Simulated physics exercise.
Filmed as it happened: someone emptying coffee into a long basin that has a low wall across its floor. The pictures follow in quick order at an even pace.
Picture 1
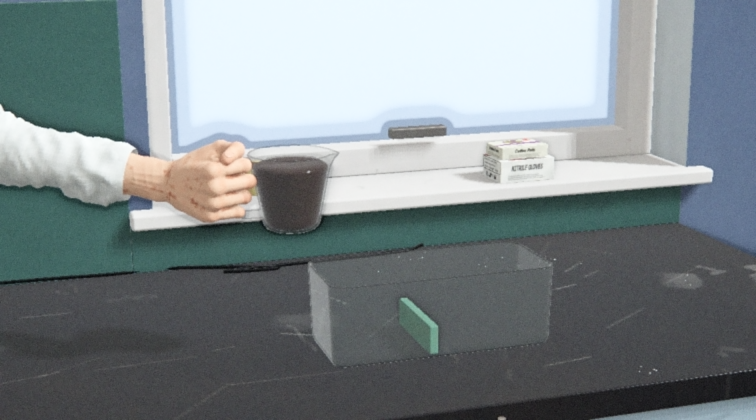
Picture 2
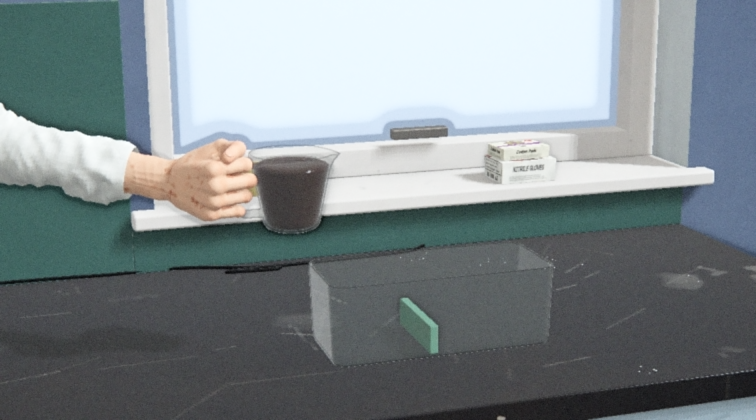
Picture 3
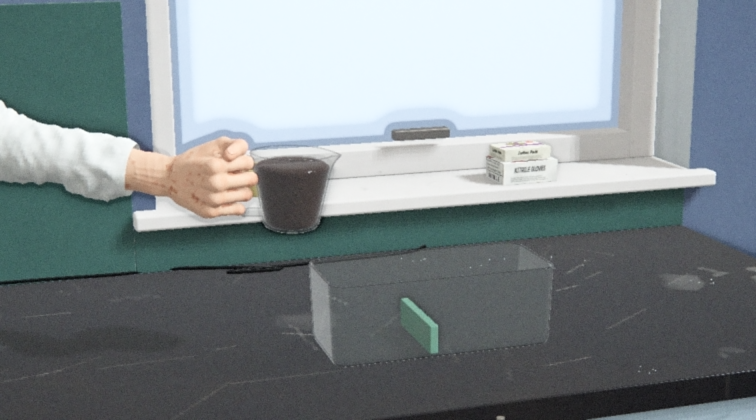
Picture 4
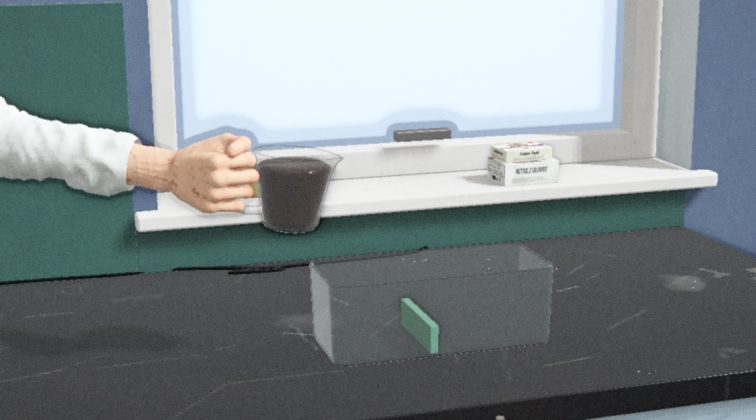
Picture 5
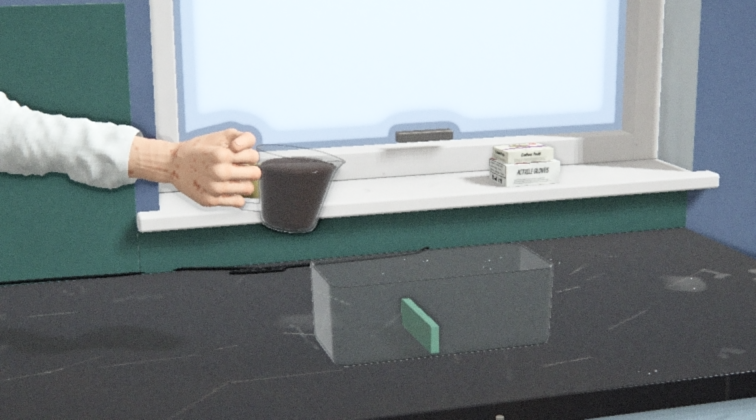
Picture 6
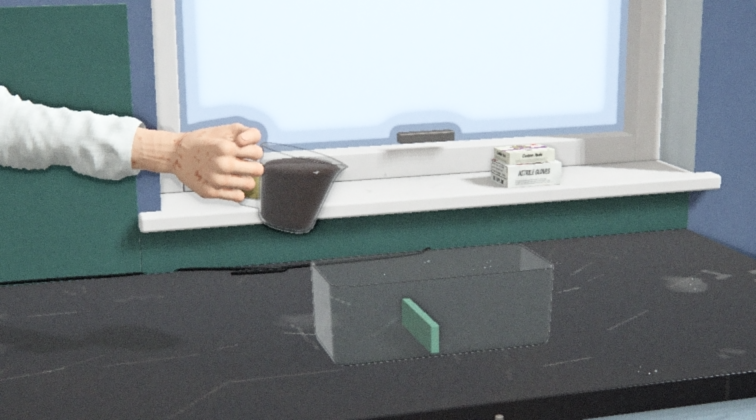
To begin with, a hand reaching in from the left holds a clear cup of dark coffee upright before a windowsill, above and left of a long transparent basin with a low green wall inside. The hand then gradually tilts the cup rightward, slowly at first, then further, the coffee staying inside.
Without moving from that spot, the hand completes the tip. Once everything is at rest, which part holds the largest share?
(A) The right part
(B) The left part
The answer is B.
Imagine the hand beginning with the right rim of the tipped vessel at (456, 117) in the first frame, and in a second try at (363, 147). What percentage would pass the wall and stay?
In order, some 90 and 20 percent.
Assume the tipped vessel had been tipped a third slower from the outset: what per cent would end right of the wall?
About 5 %.
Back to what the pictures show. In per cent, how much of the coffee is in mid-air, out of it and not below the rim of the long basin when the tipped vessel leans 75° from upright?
Around 25 in a hundred.
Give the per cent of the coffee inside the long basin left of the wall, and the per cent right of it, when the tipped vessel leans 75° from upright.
Left: Roughly 15 %; right: Roughly 0 %.
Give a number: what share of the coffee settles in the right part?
Share: Roughly 5 %.
A moment on, the tilt is 75° and 61 per cent is still to pour, 13 is left of the wall and 0 right of it.
Next, the tilt is 103° and 9 per cent is still to pour, 76 is left of the wall and 2 right of it.
Then the tilt is 104° and 0 per cent is still to pour, 92 is left of the wall and 6 right of it.
Later the tilt is 104° and 0 per cent is still to pour, 92 is left of the wall and 6 right of it.
Finally, 92 per cent lies left of the wall, 6 right of it and 1 outside.
